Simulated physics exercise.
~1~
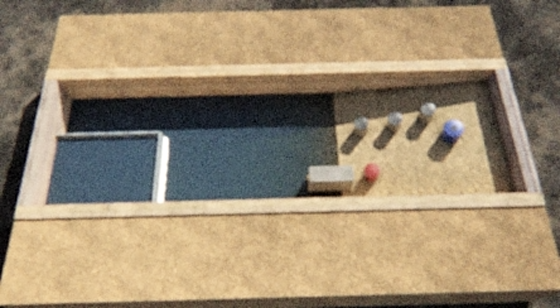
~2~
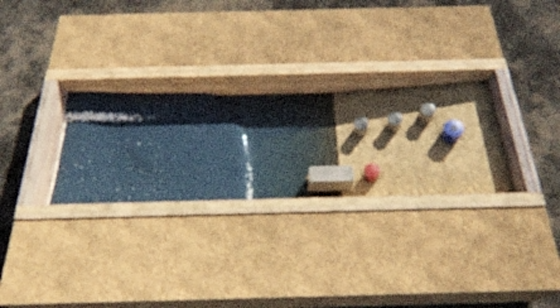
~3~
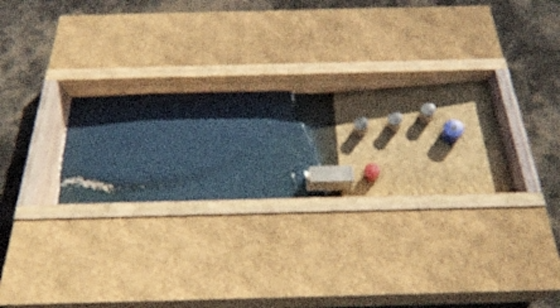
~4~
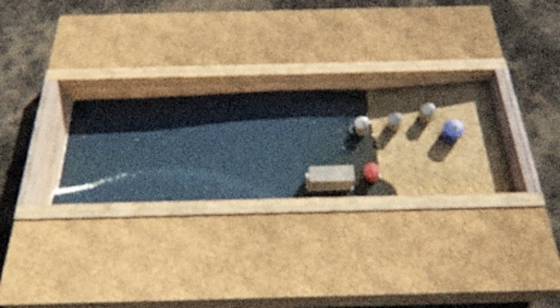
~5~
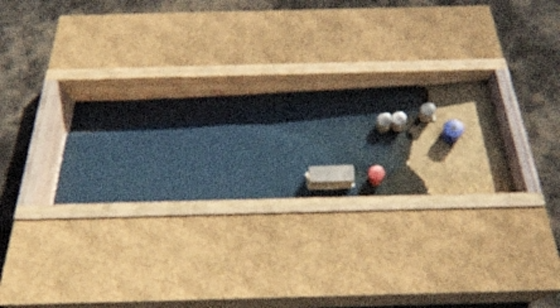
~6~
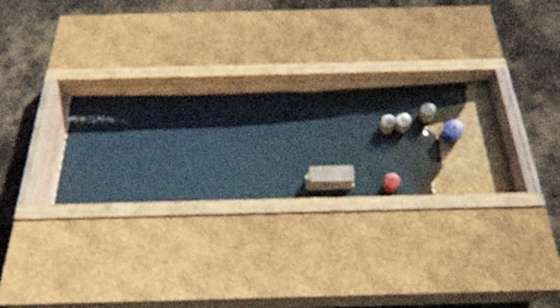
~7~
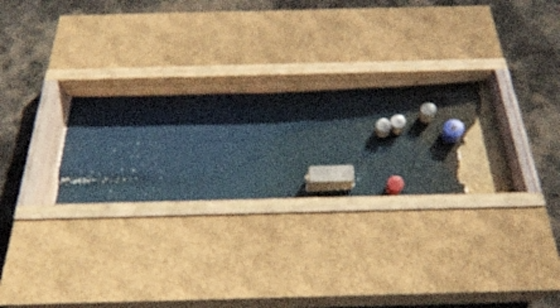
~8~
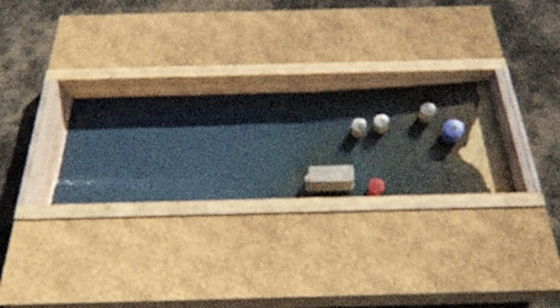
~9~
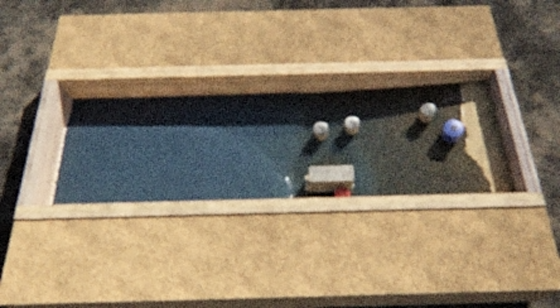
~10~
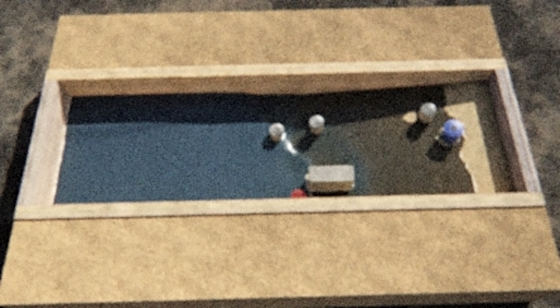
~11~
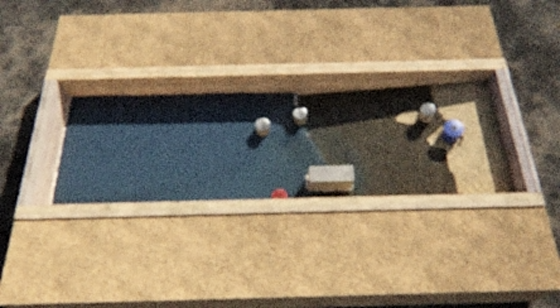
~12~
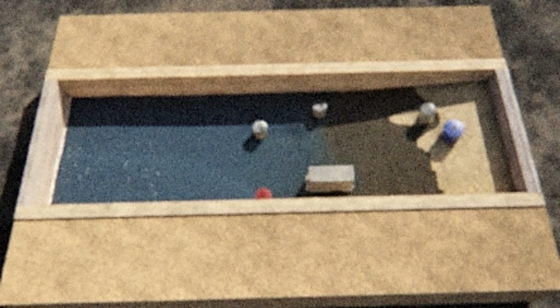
A wooden-walled tray of dark water and sand had its left barrier removed, sending water up the sandy slope and nudging a red object and two pale ones right, before the backwash carried them left while the blue one stayed put.
